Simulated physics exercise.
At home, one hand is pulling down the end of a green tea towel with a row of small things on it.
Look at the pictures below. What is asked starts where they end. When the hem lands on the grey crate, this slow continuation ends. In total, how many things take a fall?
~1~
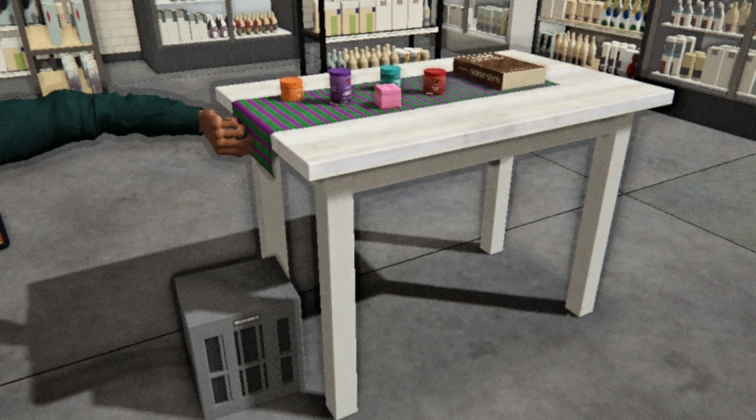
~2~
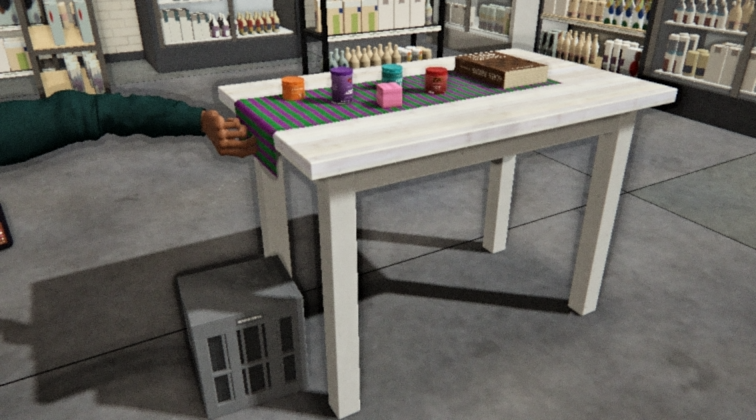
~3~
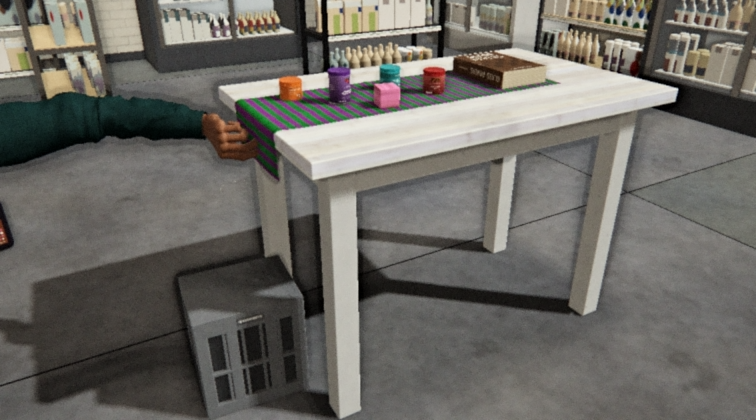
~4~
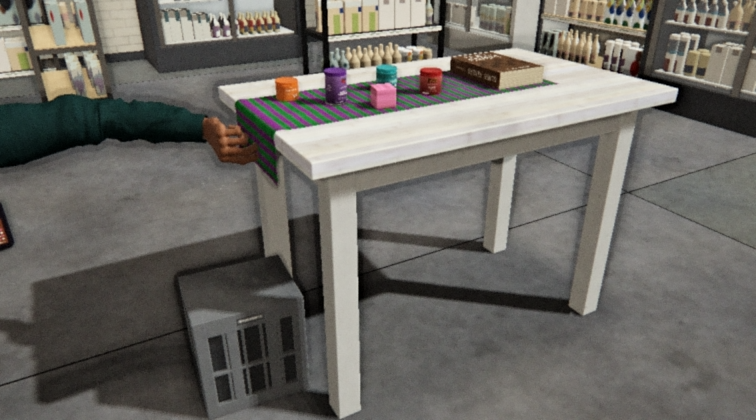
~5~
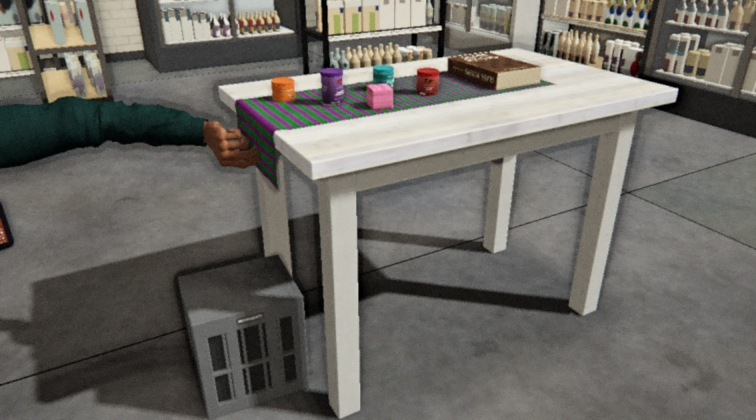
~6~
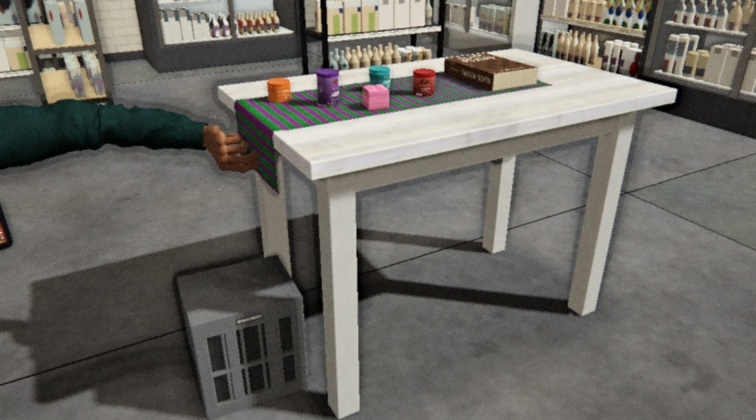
Count them up and you get three things gone over the edge.
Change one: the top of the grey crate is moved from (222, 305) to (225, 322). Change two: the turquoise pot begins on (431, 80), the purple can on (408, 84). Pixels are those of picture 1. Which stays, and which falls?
Well, the turquoise pot is safe, and the purple can is safe.
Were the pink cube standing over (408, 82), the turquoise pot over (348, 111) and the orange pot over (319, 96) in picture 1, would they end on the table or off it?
The pink cube ends up still aboard; the turquoise pot ends up knocked off; the orange pot ends up knocked off.
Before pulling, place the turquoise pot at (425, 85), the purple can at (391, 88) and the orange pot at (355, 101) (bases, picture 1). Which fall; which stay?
Result - the turquoise pot stays put, the purple can stays put, and the orange pot comes off.
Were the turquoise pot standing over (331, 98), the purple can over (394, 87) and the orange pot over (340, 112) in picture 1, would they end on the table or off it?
The turquoise pot goes over, the purple can stays on, the orange pot is carried off.
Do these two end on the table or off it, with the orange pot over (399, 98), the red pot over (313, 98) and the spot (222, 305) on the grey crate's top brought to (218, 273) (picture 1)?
Orange pot: Safe; red pot: Lost.
Soon after, hem near (260, 220); orange pot gone.
After that, hem near (263, 263); orange pot and purple can gone.
And then, hem on the crate; orange pot, purple can and pink cube gone.
In the end, hem on the crate; orange pot, purple can and pink cube gone. It carries off three.
